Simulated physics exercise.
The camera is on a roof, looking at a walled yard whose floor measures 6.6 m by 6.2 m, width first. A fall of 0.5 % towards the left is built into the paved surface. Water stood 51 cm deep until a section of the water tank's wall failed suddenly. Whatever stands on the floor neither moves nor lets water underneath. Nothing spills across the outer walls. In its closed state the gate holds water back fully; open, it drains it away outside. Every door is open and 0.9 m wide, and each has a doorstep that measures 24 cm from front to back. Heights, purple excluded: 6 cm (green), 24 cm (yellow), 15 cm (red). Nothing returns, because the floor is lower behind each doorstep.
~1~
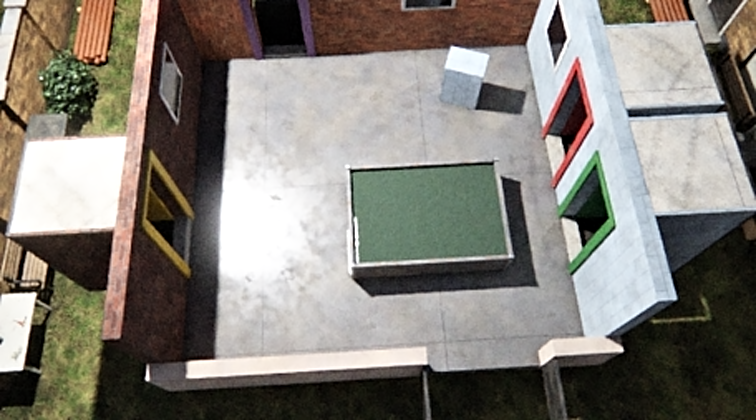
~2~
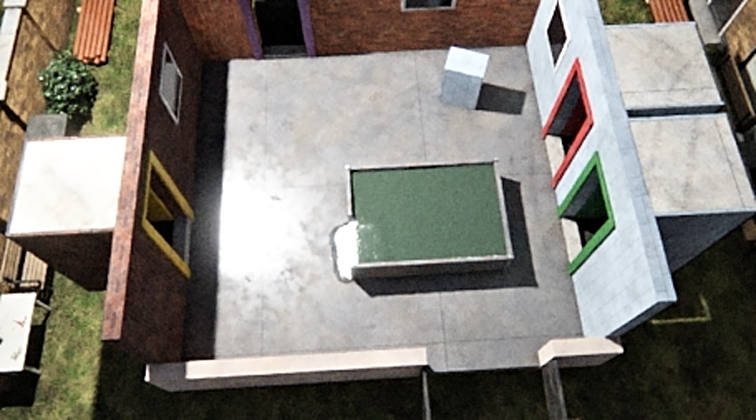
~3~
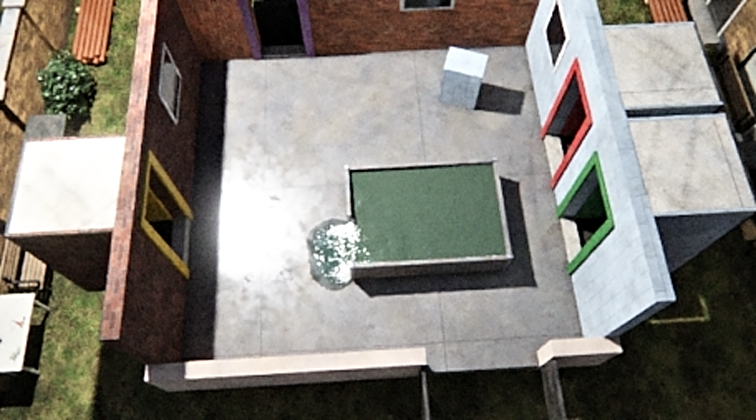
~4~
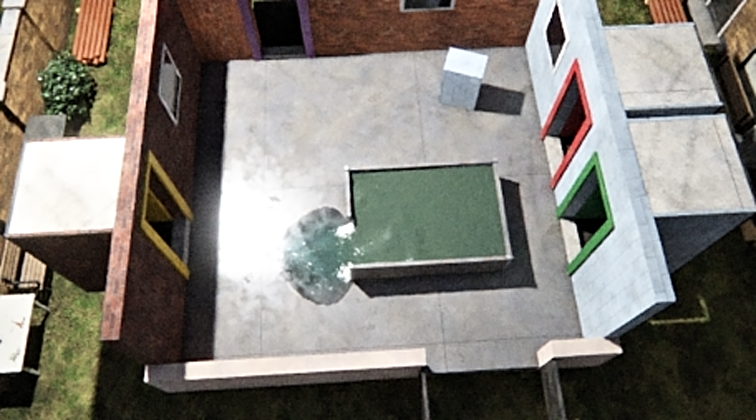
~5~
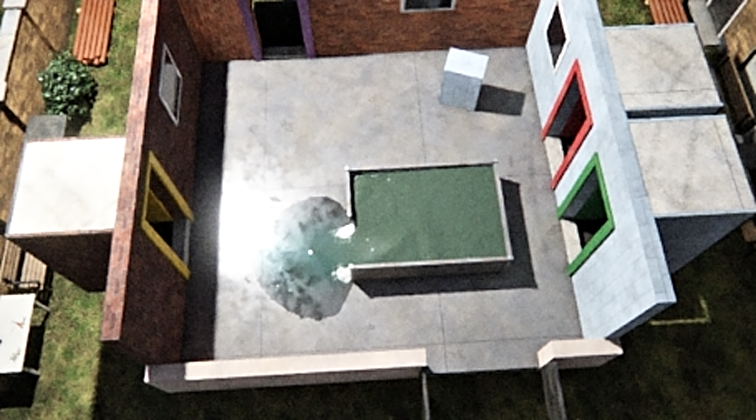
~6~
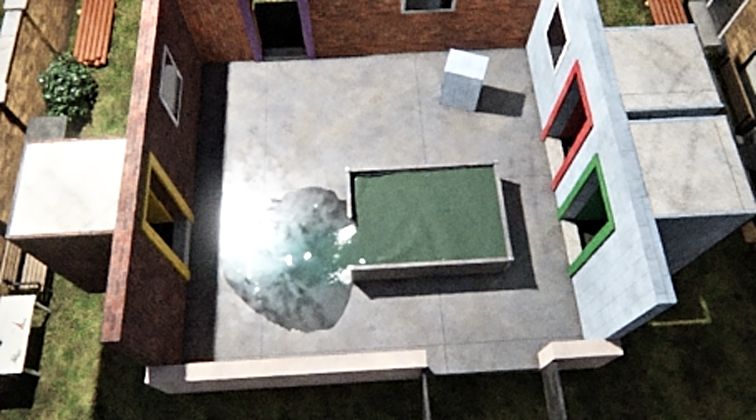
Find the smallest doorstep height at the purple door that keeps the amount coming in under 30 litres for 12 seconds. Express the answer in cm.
The smallest height is roughly 6.5 cm.
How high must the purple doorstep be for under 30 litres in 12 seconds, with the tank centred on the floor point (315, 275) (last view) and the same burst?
In that case about 6.5 cm.
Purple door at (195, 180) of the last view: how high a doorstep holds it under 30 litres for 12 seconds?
Around 8.0 cm would do it.
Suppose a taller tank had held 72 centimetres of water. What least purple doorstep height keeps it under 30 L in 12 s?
Around 11.0 cm high.
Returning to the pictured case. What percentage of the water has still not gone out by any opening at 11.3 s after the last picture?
Close to 96 in a hundred.
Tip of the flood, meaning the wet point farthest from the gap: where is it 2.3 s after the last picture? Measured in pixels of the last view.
Close to pixel (203, 73).
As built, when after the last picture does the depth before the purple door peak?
Around 7.0 s, give or take.
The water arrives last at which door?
The red one.
Then, 0.7 s after the last picture water covers 20 % of the floor, deepest (30 cm) near (345, 259); it has not reached the purple door.
Then, 2.3 s after the last picture water covers 30 % of the floor, deepest (27 cm) near (198, 288); it has not reached the purple door.
Then, 11.3 s after the last picture water covers 95 % of the floor, deepest (10 cm) near (182, 363); 8 cm at the purple door, 26 litres in over its 7 cm doorstep.
At the purple door as built, the water peaked near 11 cm, 6.9 s after the last picture.
With a doorstep of 6 cm, 42 litres would have come in within the 12 s; with 8 cm, 14 litres. So under 30 litres takes about 6.5 cm.
